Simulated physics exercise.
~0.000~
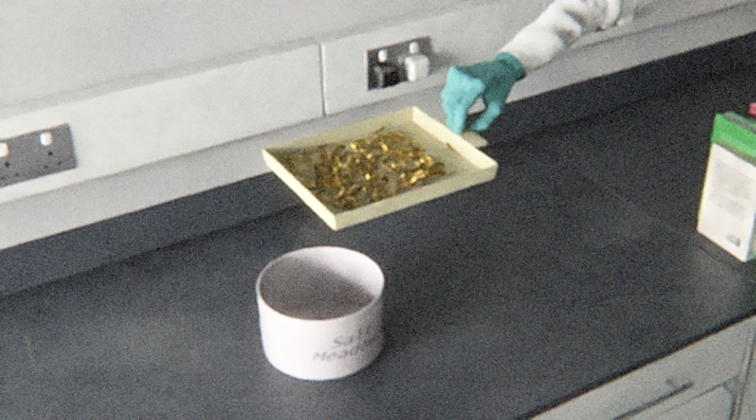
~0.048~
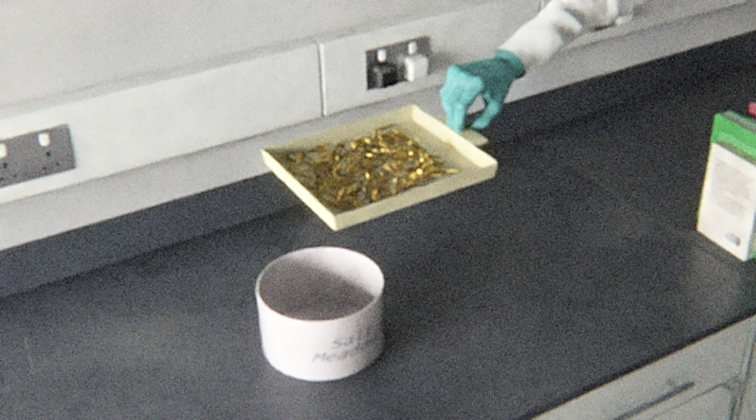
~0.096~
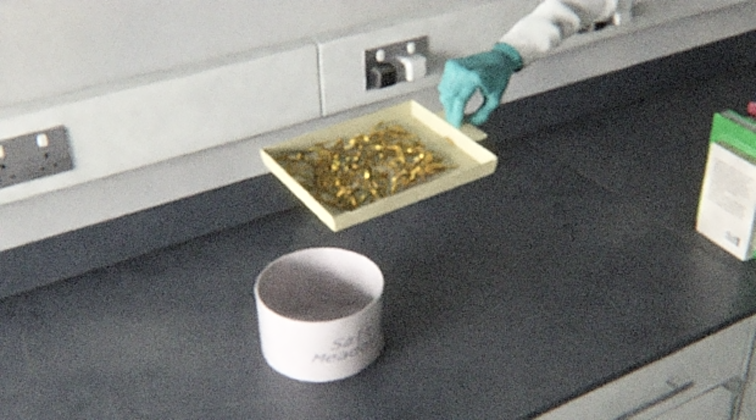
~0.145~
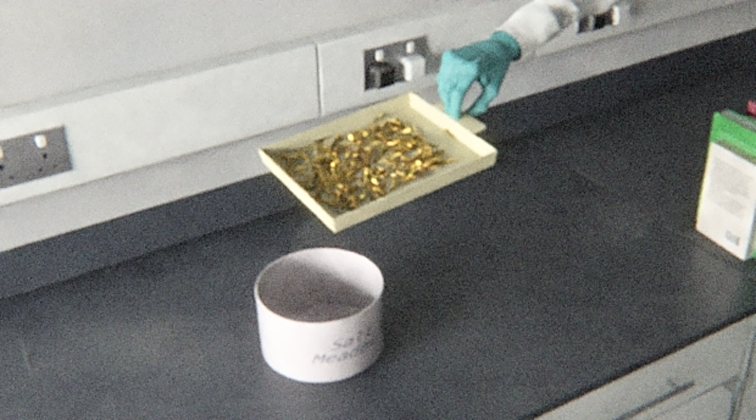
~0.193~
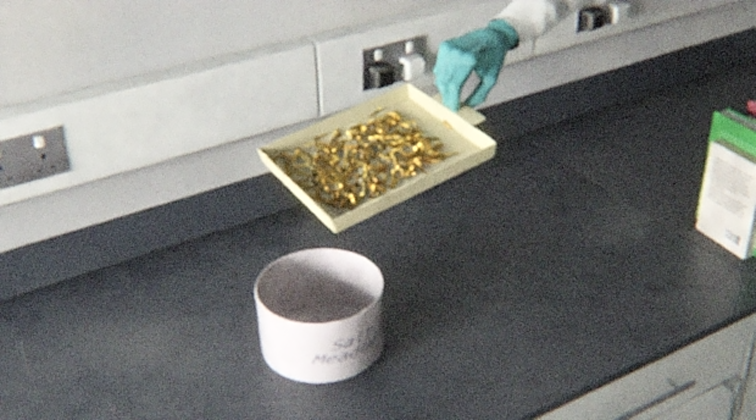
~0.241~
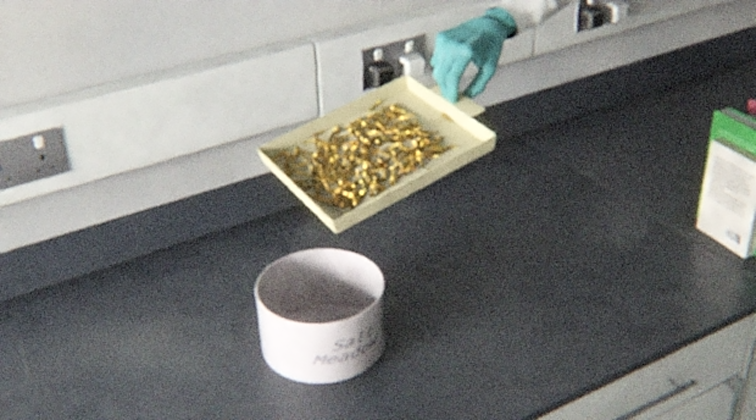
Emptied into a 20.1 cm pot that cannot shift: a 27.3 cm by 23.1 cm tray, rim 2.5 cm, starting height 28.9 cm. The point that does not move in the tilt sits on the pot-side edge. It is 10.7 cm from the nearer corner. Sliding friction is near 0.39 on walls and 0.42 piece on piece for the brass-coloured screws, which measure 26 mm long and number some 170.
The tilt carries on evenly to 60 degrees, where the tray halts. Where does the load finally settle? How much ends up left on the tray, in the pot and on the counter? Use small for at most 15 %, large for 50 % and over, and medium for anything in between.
Left on the tray - large, pot - small, counter - small.
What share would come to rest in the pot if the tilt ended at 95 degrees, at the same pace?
It would be near 35 per cent.
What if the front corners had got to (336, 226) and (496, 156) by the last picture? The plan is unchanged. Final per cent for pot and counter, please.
In the pot: 0 per cent; on the counter: 10 per cent.
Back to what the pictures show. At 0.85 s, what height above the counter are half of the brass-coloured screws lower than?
Roughly 32 centimetres, more or less.
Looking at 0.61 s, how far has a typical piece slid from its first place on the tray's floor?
By then it sits near 4 cm from where it began.
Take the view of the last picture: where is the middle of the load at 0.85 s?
Near (312, 181).
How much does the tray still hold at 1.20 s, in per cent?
Close to 95 in a hundred.
Then, at 0.61 s, tilt 35 degrees; the tray holds 100 %, the pot 0 %.
After 0.85 s, tilt 51 degrees; the tray holds 100 %, the pot 0 %.
Then, at 1.20 s, tilt 60 degrees; the tray holds 95 %, the pot 0 %.
In the end, at 2.1 s, tray 95 %, pot 0 %, counter 5 %.
